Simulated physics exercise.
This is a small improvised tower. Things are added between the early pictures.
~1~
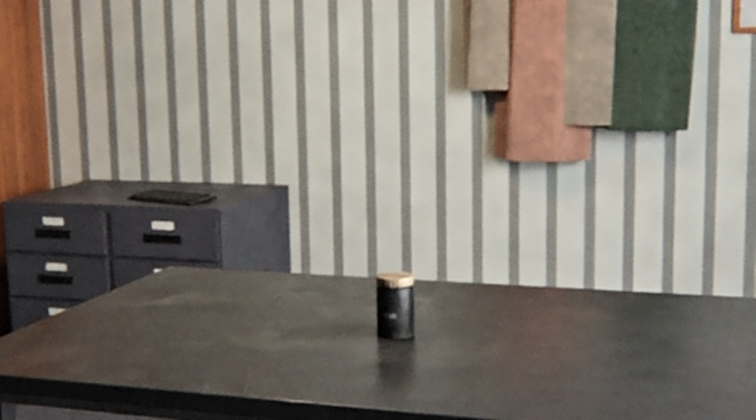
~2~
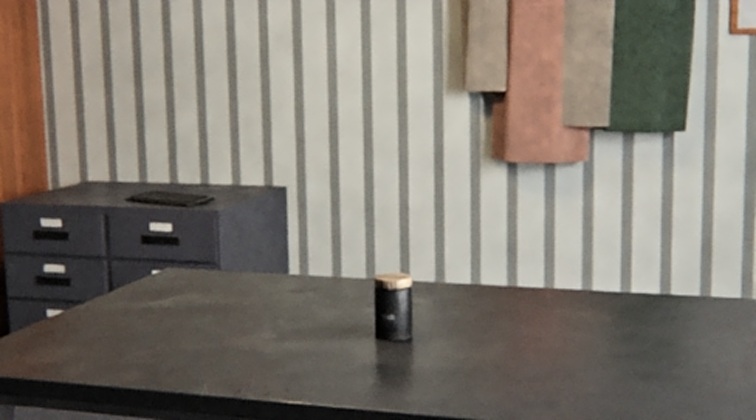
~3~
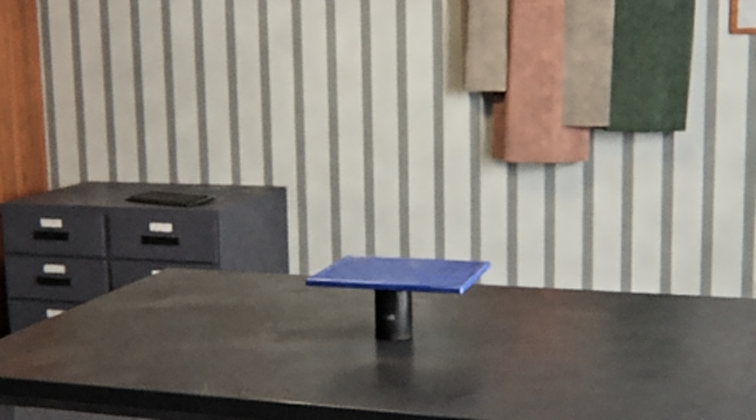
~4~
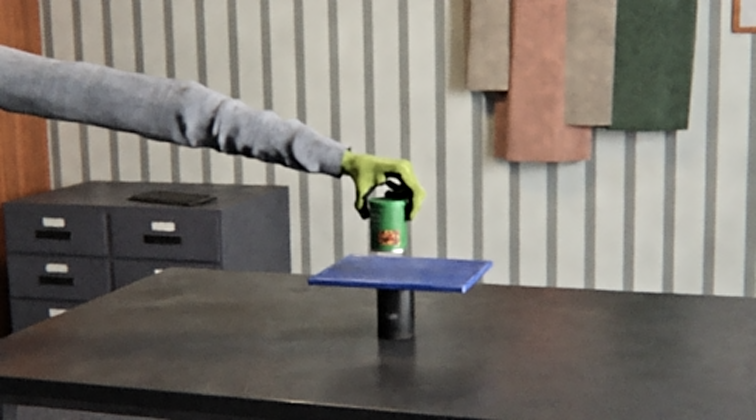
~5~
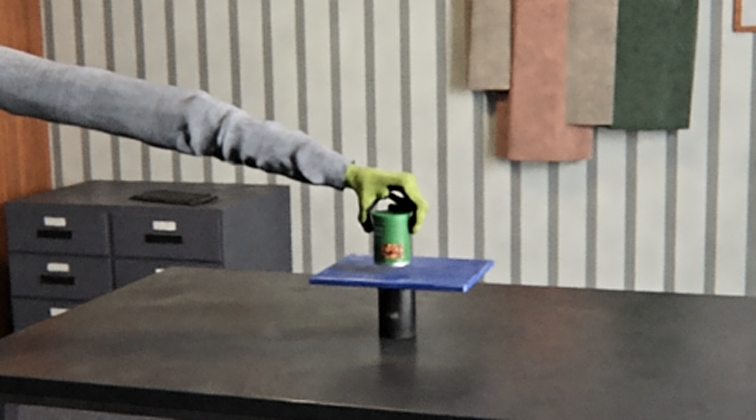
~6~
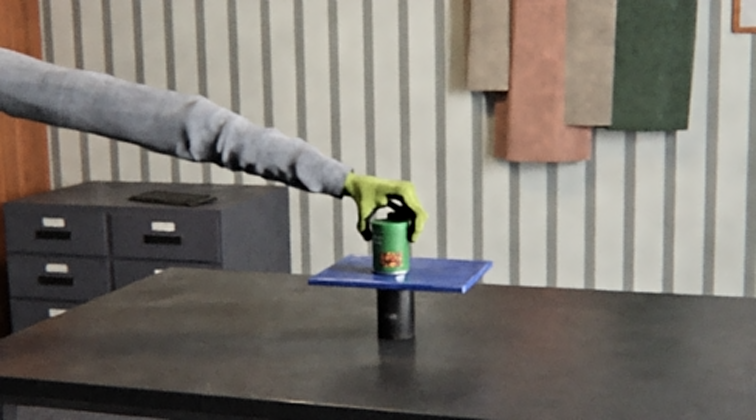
A blue lid appears flat across the top of a black canister with a pale wooden cap, and then a grey-sleeved arm with a yellow-green hand, in from the left, lowers a green tin onto it. The canister stands mid-table on a dark tabletop, with dark drawers behind at left and pink, beige and green cloths hanging at upper right. The view, slightly above the table before a striped wall, stays nearly still.
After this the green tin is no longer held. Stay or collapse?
The stack holds.
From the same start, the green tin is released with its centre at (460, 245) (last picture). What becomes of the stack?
Then it loses its balance.
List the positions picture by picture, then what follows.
The last thing is not in view yet, in the first picture.
The last thing is not in view yet, in the second picture.
The last thing is not in view yet; blue lid (401, 273), in the third picture.
Still above its spot; green tin (388, 224); blue lid (403, 272), in the fourth picture.
Still above its spot; green tin (392, 237); blue lid (404, 272), in the fifth picture.
In place under the hand; green tin (391, 246); blue lid (403, 273), in the sixth picture.
Then, 0.20 s past the last view, nothing moves.
Then, 0.50 s past the last view, green tin resting near (391, 247).
Finally, all 3 still in place. Final places as the last picture's camera would see them, green tin near (391, 247). The stack stays up.
